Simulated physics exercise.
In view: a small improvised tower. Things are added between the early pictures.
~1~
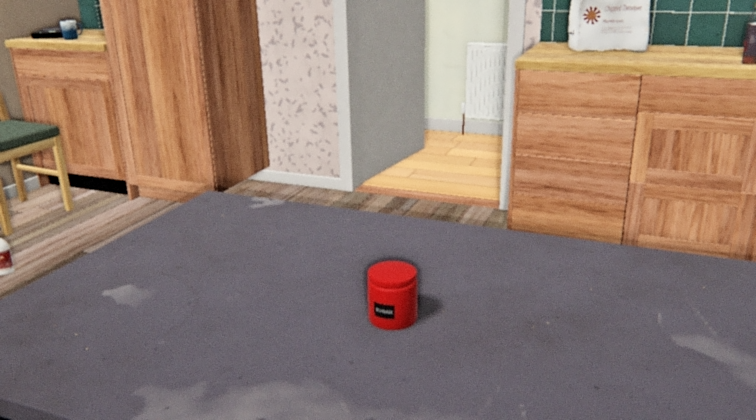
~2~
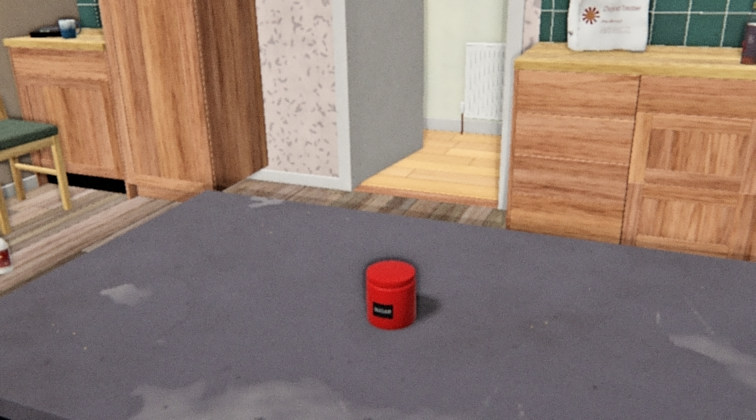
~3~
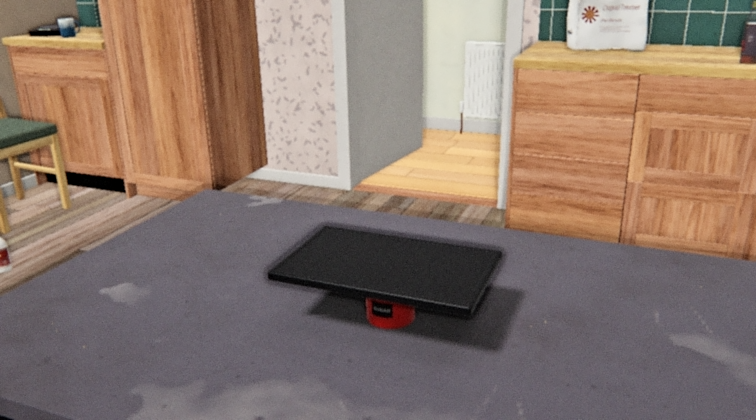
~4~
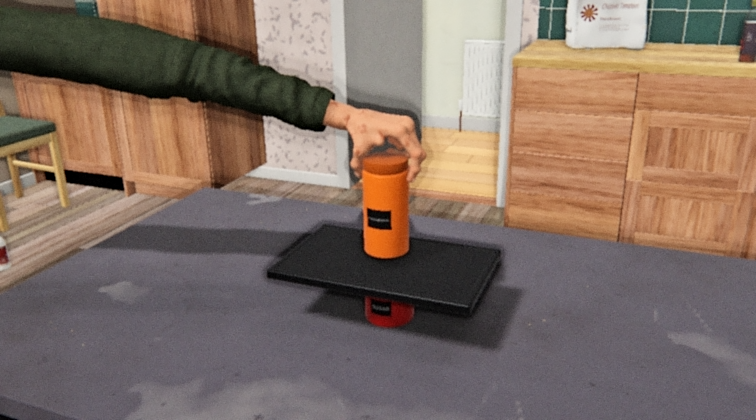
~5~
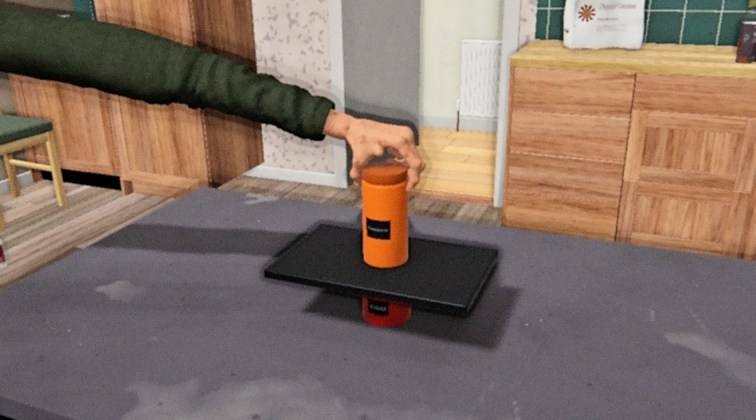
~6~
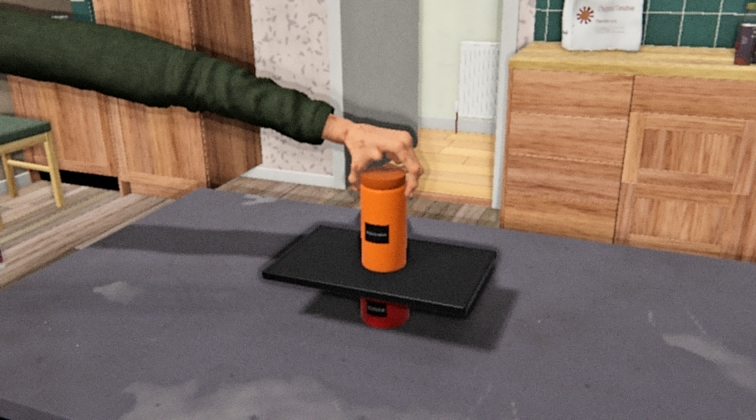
On a kitchen table, a black board appears atop a red jar and a hand lowers an orange jar onto it.
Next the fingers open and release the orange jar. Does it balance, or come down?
As it turns out, it keeps its balance.
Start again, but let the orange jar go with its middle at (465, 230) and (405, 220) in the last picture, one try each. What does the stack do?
First, it comes apart; second, it stays up.
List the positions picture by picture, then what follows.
In the first picture, the last thing is not in view yet; red jar (393, 295).
In the second picture, the last thing is not in view yet; red jar (391, 295).
In the third picture, the last thing is not in view yet.
In the fourth picture, on its way; orange jar (386, 204).
In the fifth picture, in place under the hand; orange jar (385, 214).
In the sixth picture, in place under the hand; orange jar (384, 219).
Then, 0.10 s later than the last frame, things are still on the move.
Then, 0.30 s later than the last frame, all is still.
Then, 0.60 s later than the last frame, orange jar resting near (384, 219).
When it is over, all 3 as before. End places, in pixels of the last picture, orange jar near (384, 219). The stack holds.
